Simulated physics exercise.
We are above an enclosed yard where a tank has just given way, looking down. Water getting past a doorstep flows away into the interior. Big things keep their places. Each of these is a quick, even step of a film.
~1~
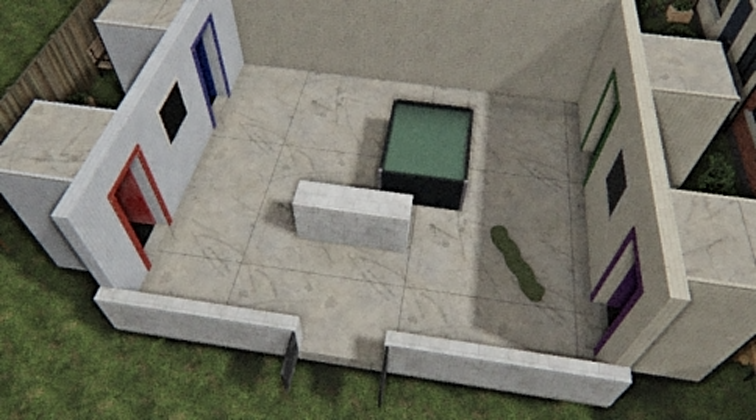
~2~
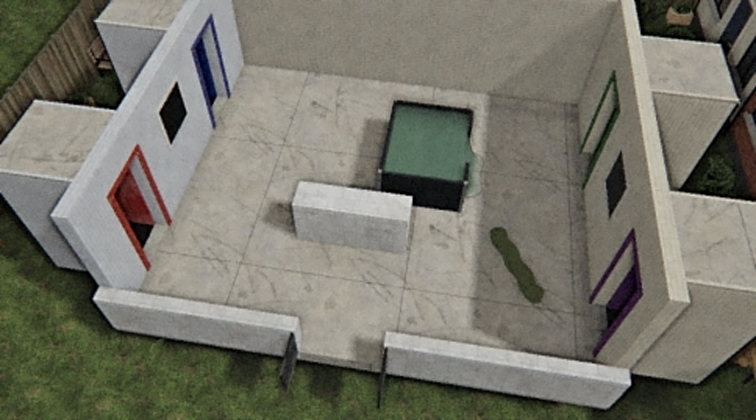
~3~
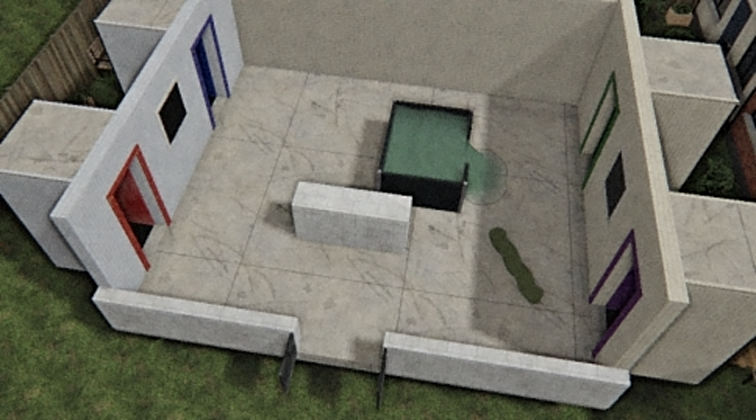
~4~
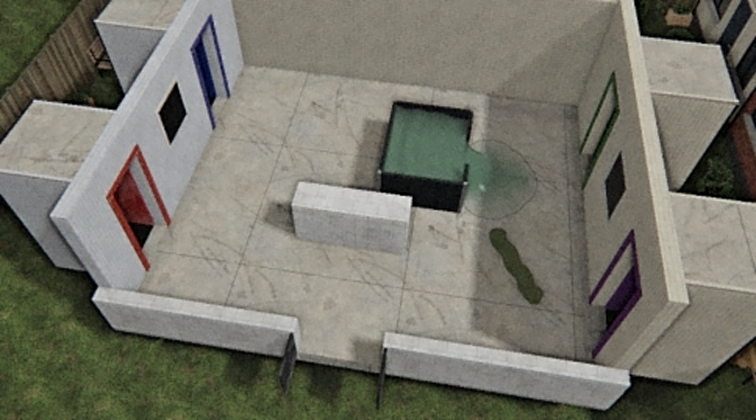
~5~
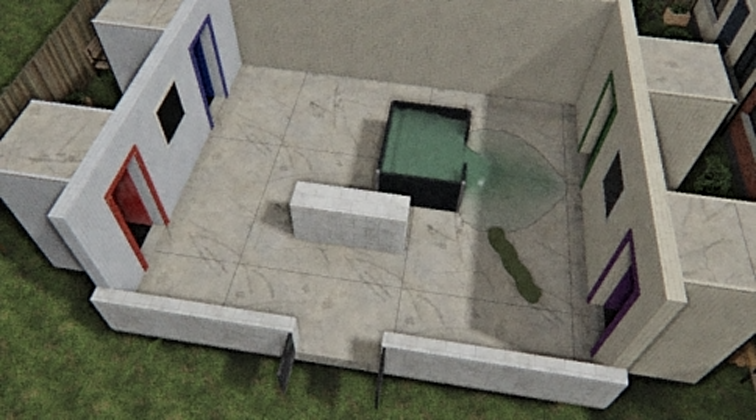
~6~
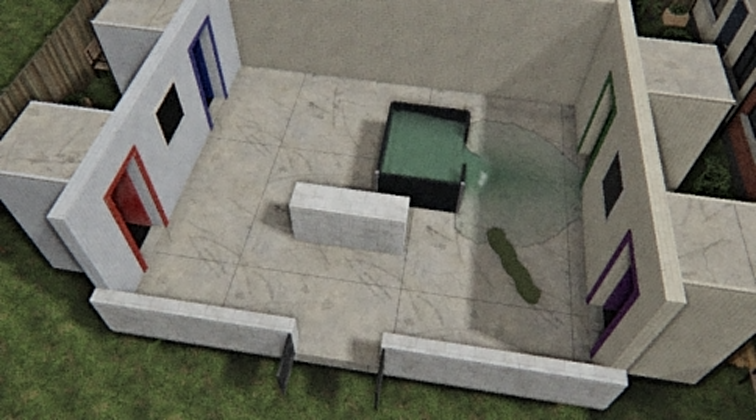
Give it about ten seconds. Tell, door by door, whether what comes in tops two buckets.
In turn, the red door keeps to two buckets or fewer; the purple door tops two buckets; the blue door keeps to two buckets or fewer; the green door tops two buckets.
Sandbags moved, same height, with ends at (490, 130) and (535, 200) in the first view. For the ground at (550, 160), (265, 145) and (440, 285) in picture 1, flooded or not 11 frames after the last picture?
Results in turn: Reached, then unreached, then unreached.
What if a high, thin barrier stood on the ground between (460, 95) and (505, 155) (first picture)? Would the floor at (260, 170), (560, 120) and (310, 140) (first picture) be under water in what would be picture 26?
Results in order: Bone-dry / swamped / bone-dry.
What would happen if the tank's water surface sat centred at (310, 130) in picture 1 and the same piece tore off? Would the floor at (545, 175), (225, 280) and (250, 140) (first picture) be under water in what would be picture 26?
Taking the three spots in that order, I'd say drenched, then spared, then spared.
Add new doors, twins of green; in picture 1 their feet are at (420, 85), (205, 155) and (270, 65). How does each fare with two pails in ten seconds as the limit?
Taking them as listed, the first doesn't reach the limit, the second doesn't reach the limit and the third doesn't reach the limit.
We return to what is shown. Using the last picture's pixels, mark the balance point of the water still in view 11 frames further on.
I'd say around (476, 182).
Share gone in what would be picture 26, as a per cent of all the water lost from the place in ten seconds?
Something close to 60 percent by that point.
A moment on, water covers 15 % of the floor; the red door not reached, the purple door not reached, the blue door not reached, the green door far over two buckets in.
Next, water covers 20 % of the floor; the red door not reached, the purple door under two buckets in, the blue door not reached, the green door far over two buckets in.
Then, water covers 30 % of the floor; the red door not reached, the purple door under two buckets in, the blue door not reached, the green door far over two buckets in.
Later, water covers 60 % of the floor; the red door not reached, the purple door over two buckets in, the blue door not reached, the green door far over two buckets in.
In the end, water covers 85 % of the floor; the red door wet at the sill, nothing in, the purple door far over two buckets in, the blue door wet at the sill, nothing in, the green door far over two buckets in.
